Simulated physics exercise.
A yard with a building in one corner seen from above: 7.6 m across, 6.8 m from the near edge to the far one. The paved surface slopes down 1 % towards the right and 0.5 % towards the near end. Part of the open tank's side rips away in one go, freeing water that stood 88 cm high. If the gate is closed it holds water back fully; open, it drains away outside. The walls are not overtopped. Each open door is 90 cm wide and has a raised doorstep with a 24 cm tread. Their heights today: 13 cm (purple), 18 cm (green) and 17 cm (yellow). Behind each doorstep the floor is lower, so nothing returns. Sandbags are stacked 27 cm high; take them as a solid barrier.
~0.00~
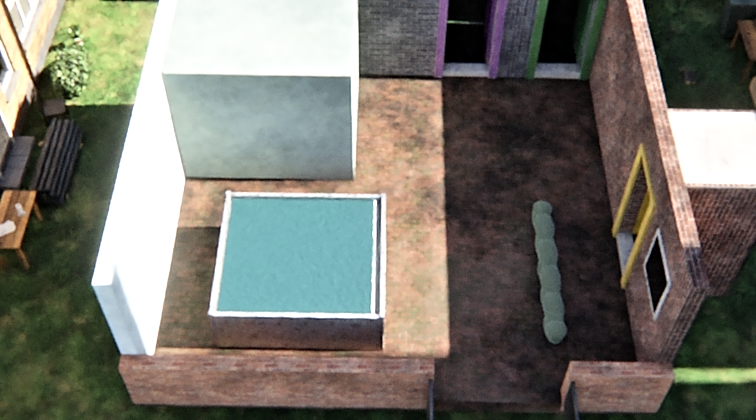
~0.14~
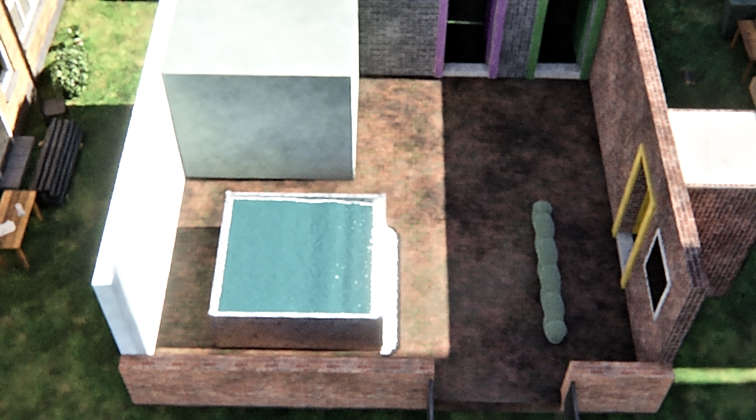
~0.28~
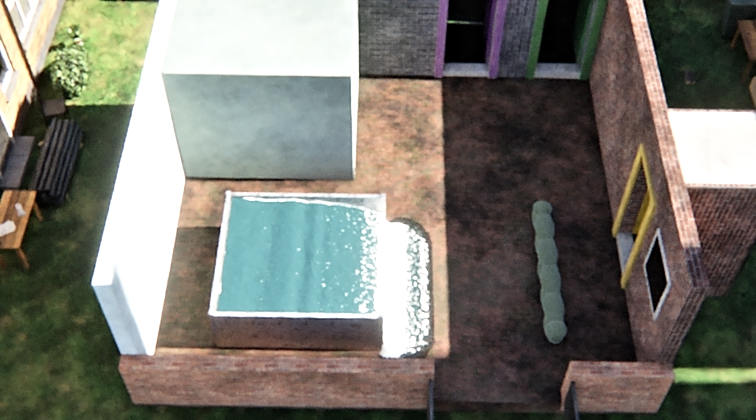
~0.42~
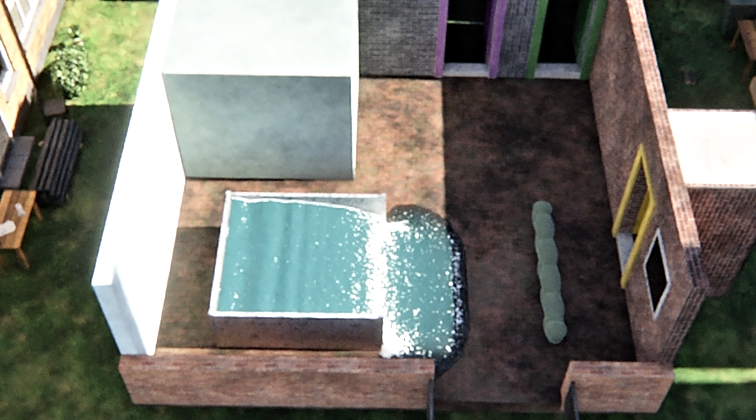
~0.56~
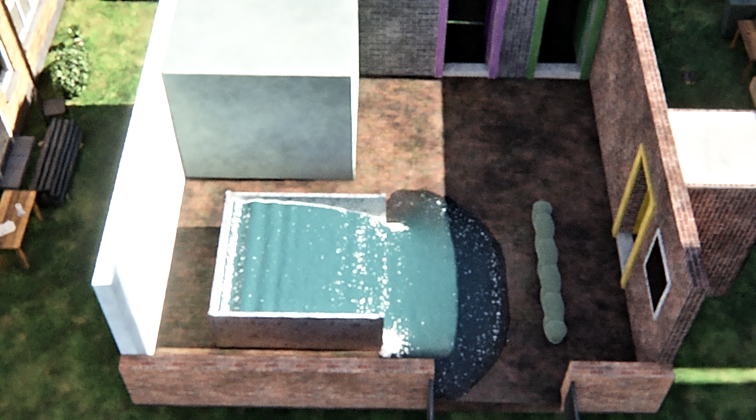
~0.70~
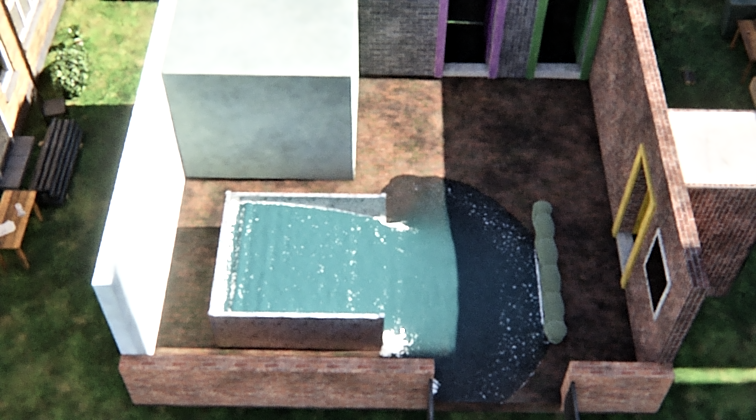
Teal water bursts through the right side of an open, white-rimmed tank in a brick-walled yard seen from above, with a large pale block behind it. It spills out in a white, foaming band, then fans rightward across the brown paving, its leading edge dark in the shade. As the tank's level drops, the sheet reaches the green sandbag row near the yellow-framed opening, while the camera stays still.
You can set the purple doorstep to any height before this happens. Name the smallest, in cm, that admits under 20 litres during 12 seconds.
It would have to be roughly 17 cm high.
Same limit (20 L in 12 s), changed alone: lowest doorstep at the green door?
About 29 cm at green.
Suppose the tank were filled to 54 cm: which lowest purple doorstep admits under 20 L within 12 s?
About 9.5 cm.
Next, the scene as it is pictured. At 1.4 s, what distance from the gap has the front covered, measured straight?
Some 4.6 m out.
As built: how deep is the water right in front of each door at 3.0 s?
Depths in cm: Purple 0, green 28, yellow 24.
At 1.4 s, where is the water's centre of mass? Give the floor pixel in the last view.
At about (388, 286).
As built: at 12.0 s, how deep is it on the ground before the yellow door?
Some 10.0 cm.
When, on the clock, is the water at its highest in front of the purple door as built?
Near 5.0 s.
After 1.4 s water covers 45 % of the floor, deepest (56 cm) near (538, 299); it has not reached the purple door.
After 3.0 s water covers 60 % of the floor, deepest (38 cm) near (629, 390); it has not reached the purple door.
After 12.0 s water covers 90 % of the floor, deepest (17 cm) near (563, 328); 6 cm at the purple door, 63 litres in over its 13 cm doorstep.
At the purple door as built, the water arrived by 3.4 s and peaked near 23 cm at 4.8 s.
Run again over the same 12 s with other heights there, 55 litres in over 13.5 cm, 12 litres over 18.5 cm. The limit of 20 litres is kept from about 17 cm up.
